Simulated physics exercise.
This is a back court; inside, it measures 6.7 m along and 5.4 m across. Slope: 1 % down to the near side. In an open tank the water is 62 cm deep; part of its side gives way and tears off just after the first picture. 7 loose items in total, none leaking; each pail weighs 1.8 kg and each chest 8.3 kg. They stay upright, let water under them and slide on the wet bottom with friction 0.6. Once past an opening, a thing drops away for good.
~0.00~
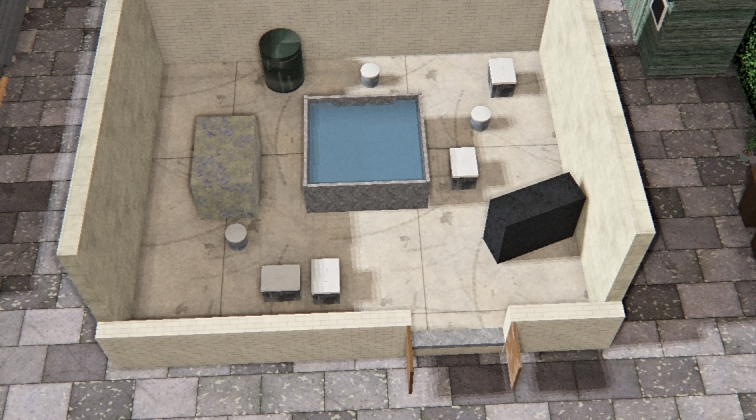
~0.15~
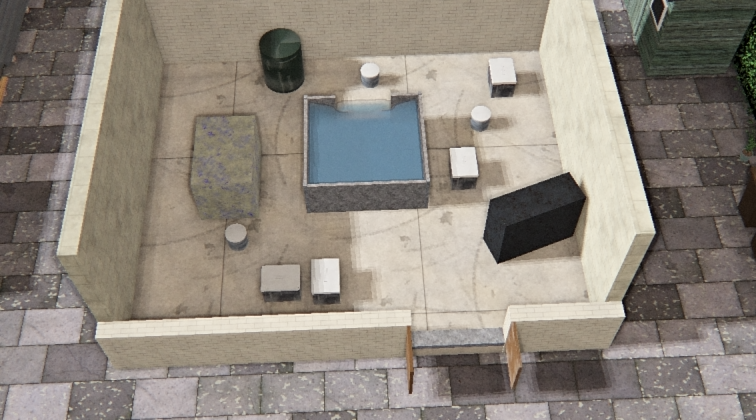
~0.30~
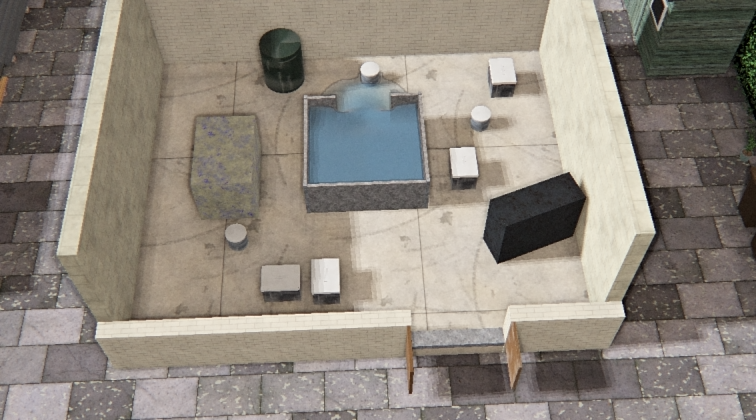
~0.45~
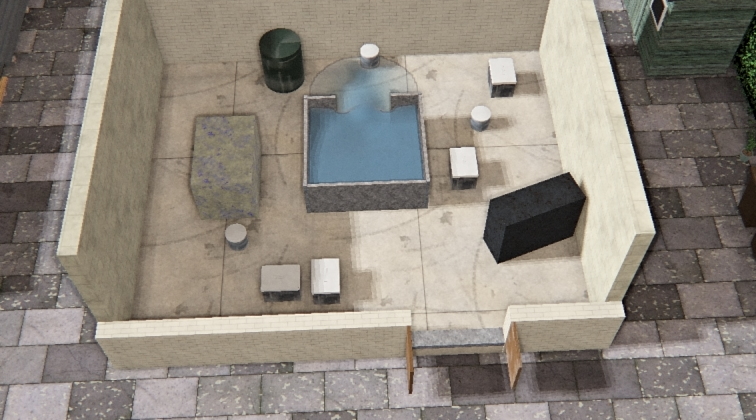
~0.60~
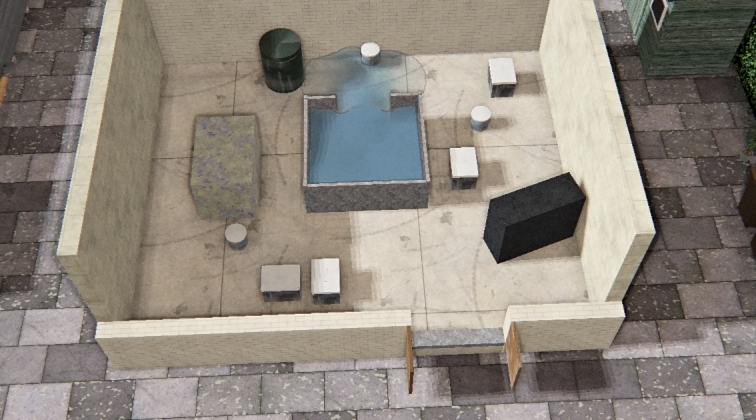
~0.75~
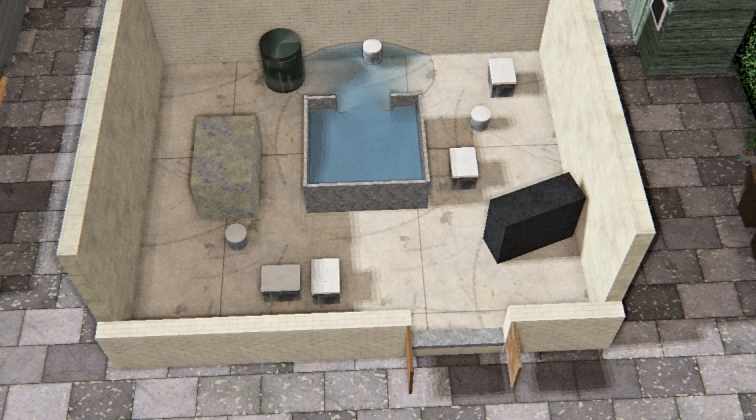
The footage shows a walled courtyard where the back side of a square stone water tank opens, and water pours out, spreading across the paved floor around a small white pail-like object while the other scattered objects stay still.
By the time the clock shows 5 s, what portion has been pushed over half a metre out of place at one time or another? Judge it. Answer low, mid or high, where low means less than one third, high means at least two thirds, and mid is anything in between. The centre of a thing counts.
Mid.
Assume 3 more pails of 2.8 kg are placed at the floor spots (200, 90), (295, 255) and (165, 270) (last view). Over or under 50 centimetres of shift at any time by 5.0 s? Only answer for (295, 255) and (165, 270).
First falls shy, then falls shy.
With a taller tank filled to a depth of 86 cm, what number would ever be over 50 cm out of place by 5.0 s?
I count 3 of them in that case.
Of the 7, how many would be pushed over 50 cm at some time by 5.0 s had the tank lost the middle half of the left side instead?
In that case the number is 4.
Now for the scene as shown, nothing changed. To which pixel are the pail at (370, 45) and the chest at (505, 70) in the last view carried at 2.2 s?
Roughly (471, 50), then roughly (529, 81).
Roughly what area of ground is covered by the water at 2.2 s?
Somewhere about 13 m2, give or take.
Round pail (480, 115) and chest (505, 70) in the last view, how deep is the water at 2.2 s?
Depths: Near 1 cm, then near 5 cm.
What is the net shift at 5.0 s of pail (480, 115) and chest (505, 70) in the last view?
140 cm, then 300 cm.
After 1.1 s 0 of 7 are over 50 cm from their spots; 1 afloat.
After 2.2 s 2 of 7 are over 50 cm from their spots; 1 afloat.
After 3.5 s 2 of 7 are over 50 cm from their spots; 1 afloat.
After 5.0 s 3 of 7 are over 50 cm from their spots, and 3 have been at some point; 2 afloat.
